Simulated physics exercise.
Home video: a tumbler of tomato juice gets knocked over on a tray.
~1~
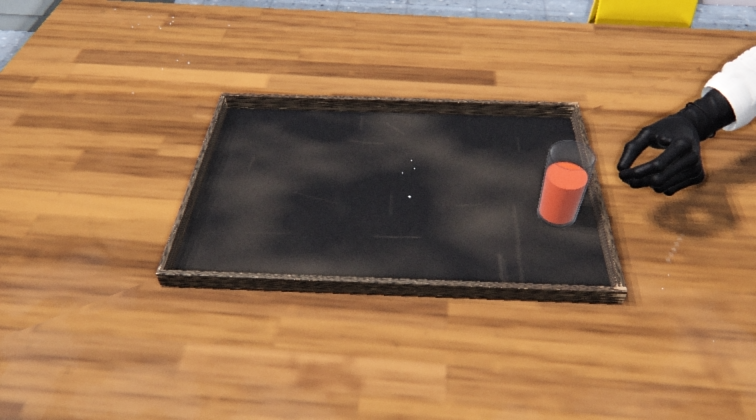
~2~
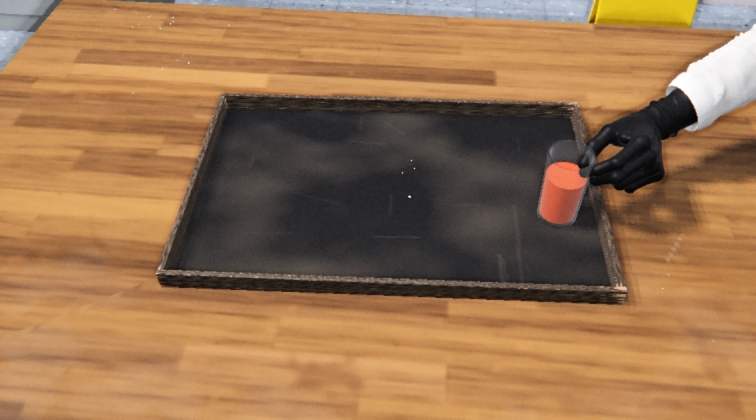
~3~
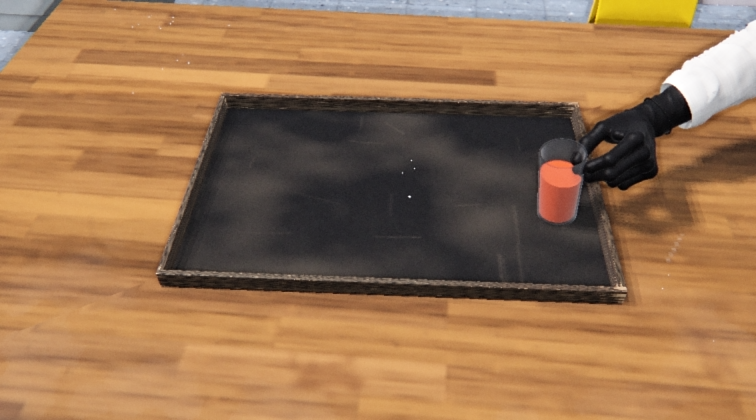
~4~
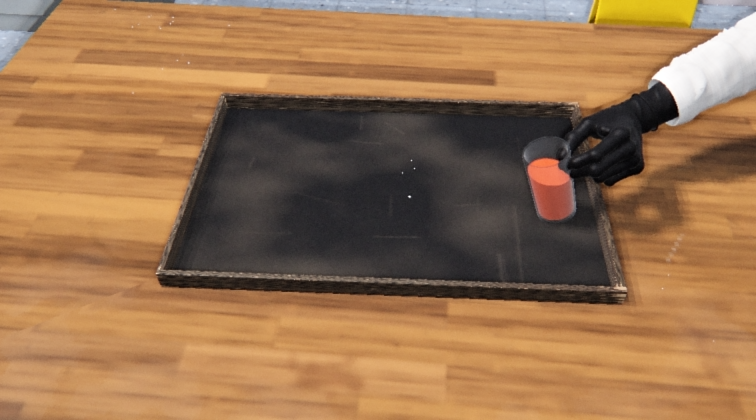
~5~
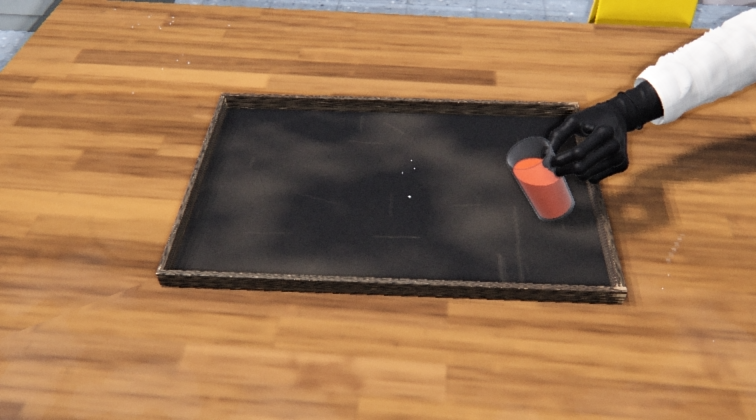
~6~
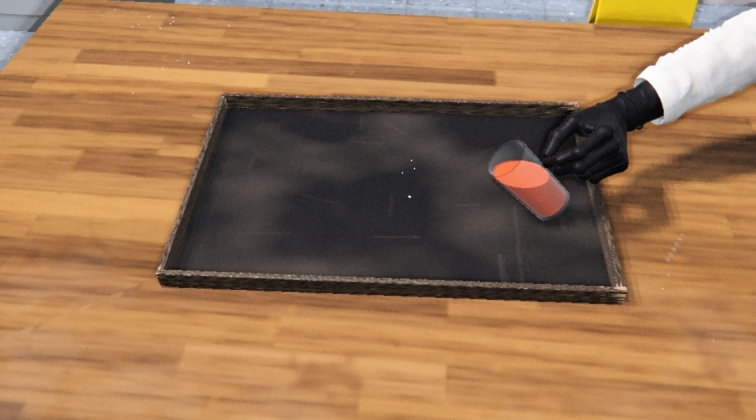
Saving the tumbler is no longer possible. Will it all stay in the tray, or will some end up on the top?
All of it stays in the tray.
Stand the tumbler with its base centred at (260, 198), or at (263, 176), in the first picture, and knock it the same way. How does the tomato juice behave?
One: It gets out on to the top. Two: It escapes from the tray.
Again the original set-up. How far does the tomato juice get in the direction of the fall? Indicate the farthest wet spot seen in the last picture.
Roughly (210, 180).
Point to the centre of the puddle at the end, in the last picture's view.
Near (294, 199).
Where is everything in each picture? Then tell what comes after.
It stands upright; tumbler (564, 184) about two thirds full; tray (381, 277), in the first picture.
Pushed off balance; tumbler about two thirds full, surface at (567, 176), in the second picture.
Pushed off balance; tumbler (560, 183) about two thirds full, in the third picture.
Pushed off balance; tumbler about two thirds full, surface at (550, 172); tray (381, 277), in the fourth picture.
Pushed off balance; tumbler (542, 180) tipped 30°, in the fifth picture.
It is falling; tumbler (529, 181) tipped 45°, in the sixth picture.
Shortly, the tumbler lies in the tray; the puddle covers about as much as a plate; none is outside.
Then, the puddle covers about as much as a tray; none is outside.
At the finish, the puddle covers about as much as a tray; none is outside.
